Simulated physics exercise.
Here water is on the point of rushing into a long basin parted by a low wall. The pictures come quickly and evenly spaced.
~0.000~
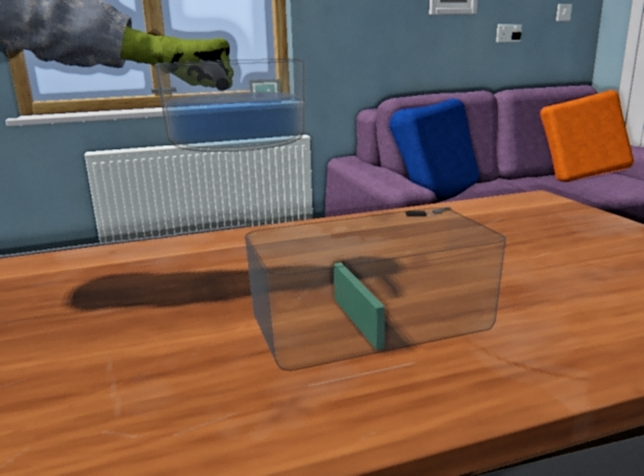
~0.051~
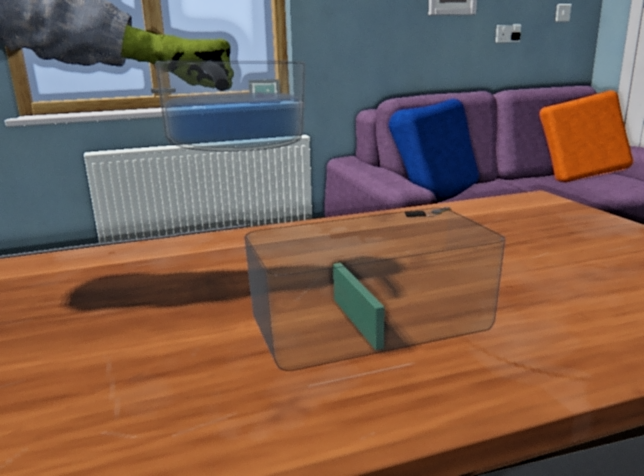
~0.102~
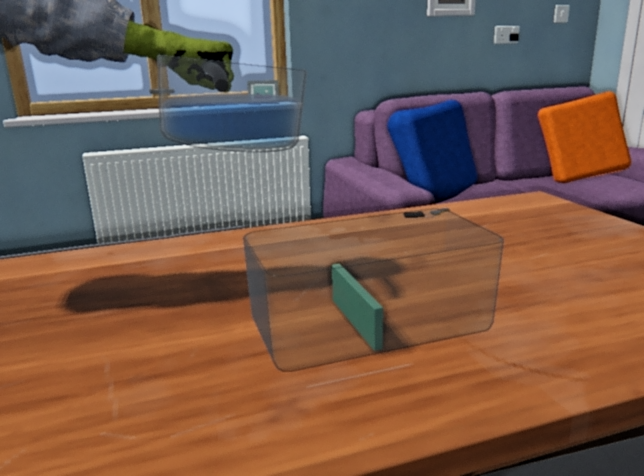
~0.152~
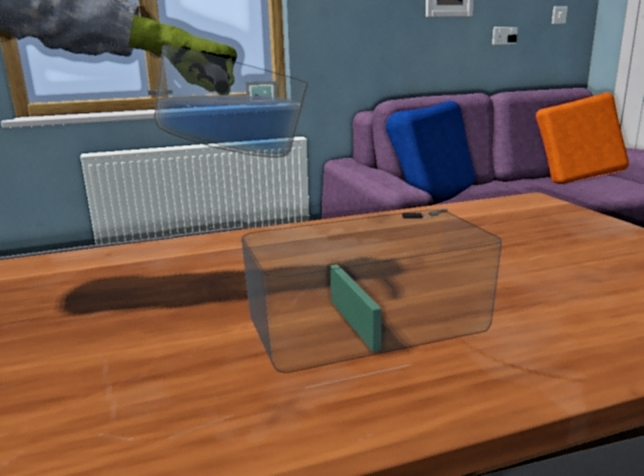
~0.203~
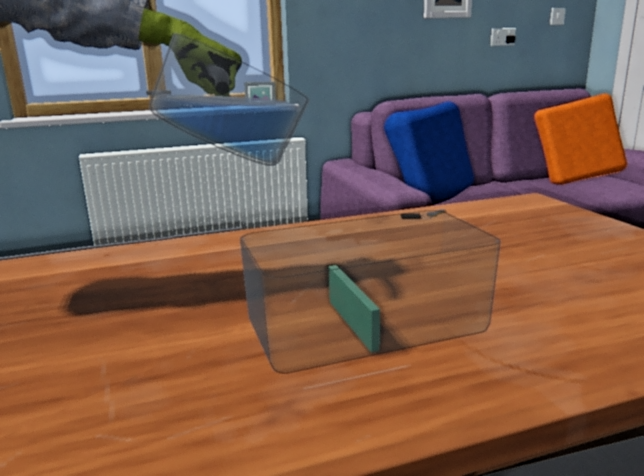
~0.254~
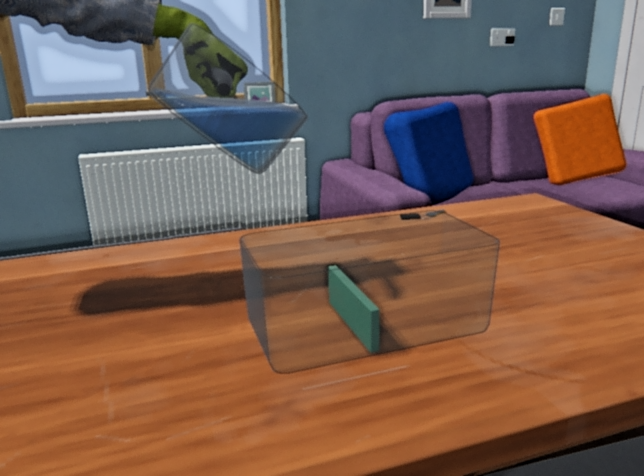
A green-gloved hand held a clear container of blue water above a wooden table, then tilted it steadily down to the right, while the clear basin with a low green wall stayed still.
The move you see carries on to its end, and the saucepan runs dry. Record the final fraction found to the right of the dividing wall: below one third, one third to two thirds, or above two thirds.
Fails to reach a third.
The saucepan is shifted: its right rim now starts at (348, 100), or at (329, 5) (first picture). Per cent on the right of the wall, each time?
Close to 60 % for the first start and close to 60 % for the second.
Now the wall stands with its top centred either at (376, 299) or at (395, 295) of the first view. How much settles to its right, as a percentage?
In order, near 20 and 20 in a hundred.
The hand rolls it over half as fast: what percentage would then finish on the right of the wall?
Roughly 40 percent.
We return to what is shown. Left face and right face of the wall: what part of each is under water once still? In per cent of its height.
Near 50 in a hundred to the left, 10 to the right.
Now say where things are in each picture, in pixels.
The first picture shows tilt 0°; pouring edge (300, 62); surface from (164, 103) to (297, 96); the long basin's rim runs from (256, 254) to (475, 223); the wall's top is at (357, 284).
The second picture shows tilt 2°; pouring edge (301, 64); surface from (164, 103) to (296, 96).
The third picture shows tilt 7°; pouring edge (303, 72); surface from (162, 102) to (295, 98).
The fourth picture shows tilt 16°; pouring edge (304, 85); surface from (158, 103) to (296, 100).
The fifth picture shows tilt 28°; pouring edge (304, 101); surface from (153, 99) to (297, 104).
The sixth picture shows tilt 41°; pouring edge (302, 119); surface from (152, 89) to (295, 108); 1 per cent is over the edge.
A moment on, the saucepan is tipped right over and 20 per cent is still to pour, 20 is left of the wall and 6 right of it.
Next, the saucepan is tipped right over and 3 per cent is still to pour, 73 is left of the wall and 14 right of it.
Then the saucepan is tipped right over and 0 per cent is still to pour, 75 is left of the wall and 19 right of it.
Later the saucepan is tipped right over and 0 per cent is still to pour, 75 is left of the wall and 20 right of it.
At rest 75 per cent lies left of the wall, 20 right of it and 4 outside.
